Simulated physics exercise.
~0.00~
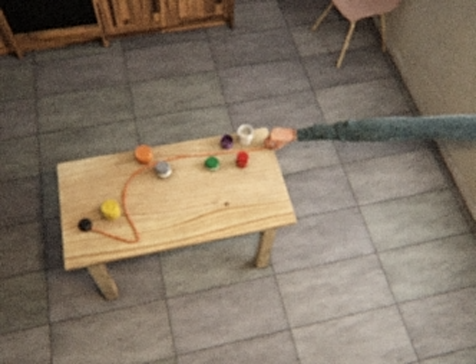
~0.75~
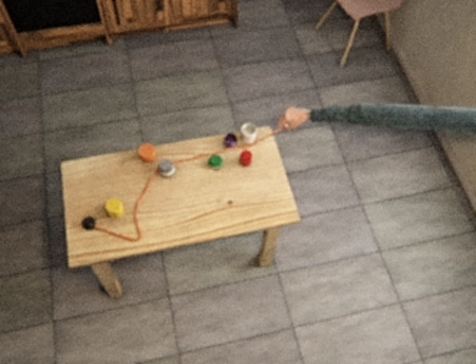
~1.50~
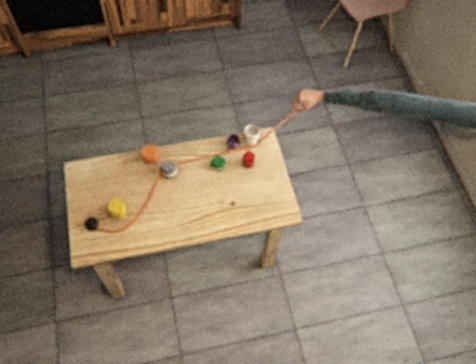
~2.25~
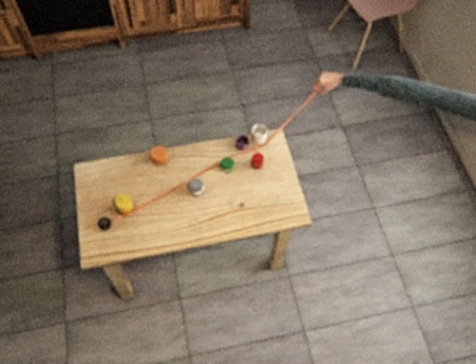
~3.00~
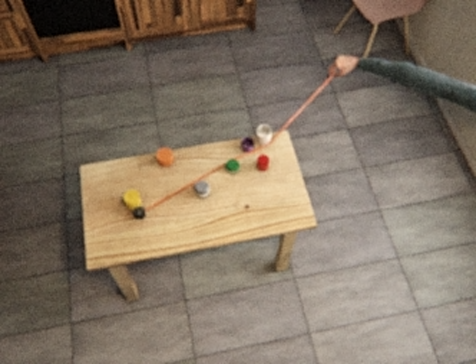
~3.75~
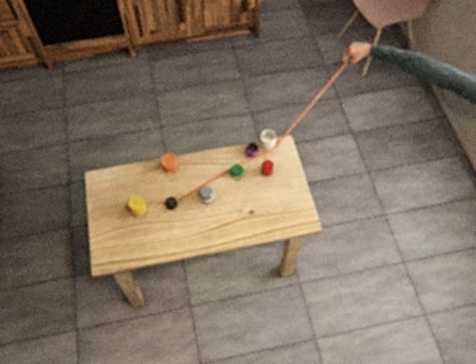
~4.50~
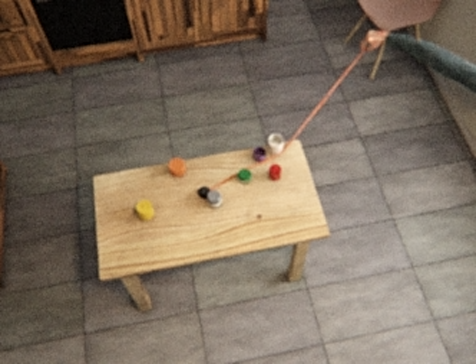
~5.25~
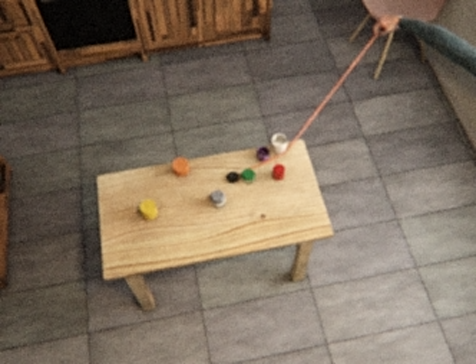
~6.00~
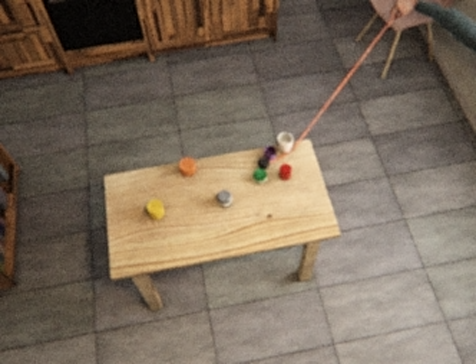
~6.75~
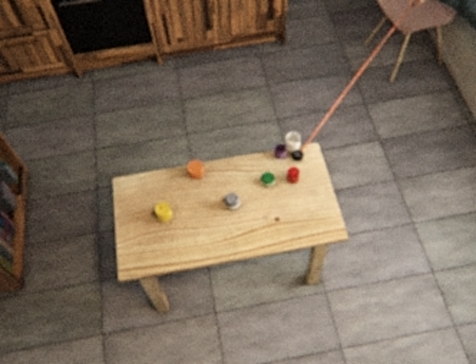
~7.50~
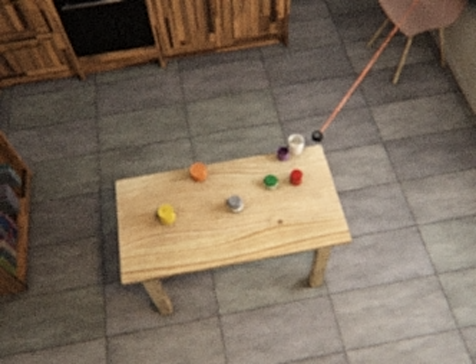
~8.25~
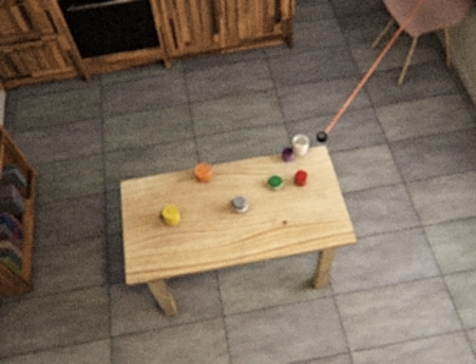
Small black object on an orange cable sliding across a wooden table as a hand pulls, grey jar shifting, clearing the right corner.
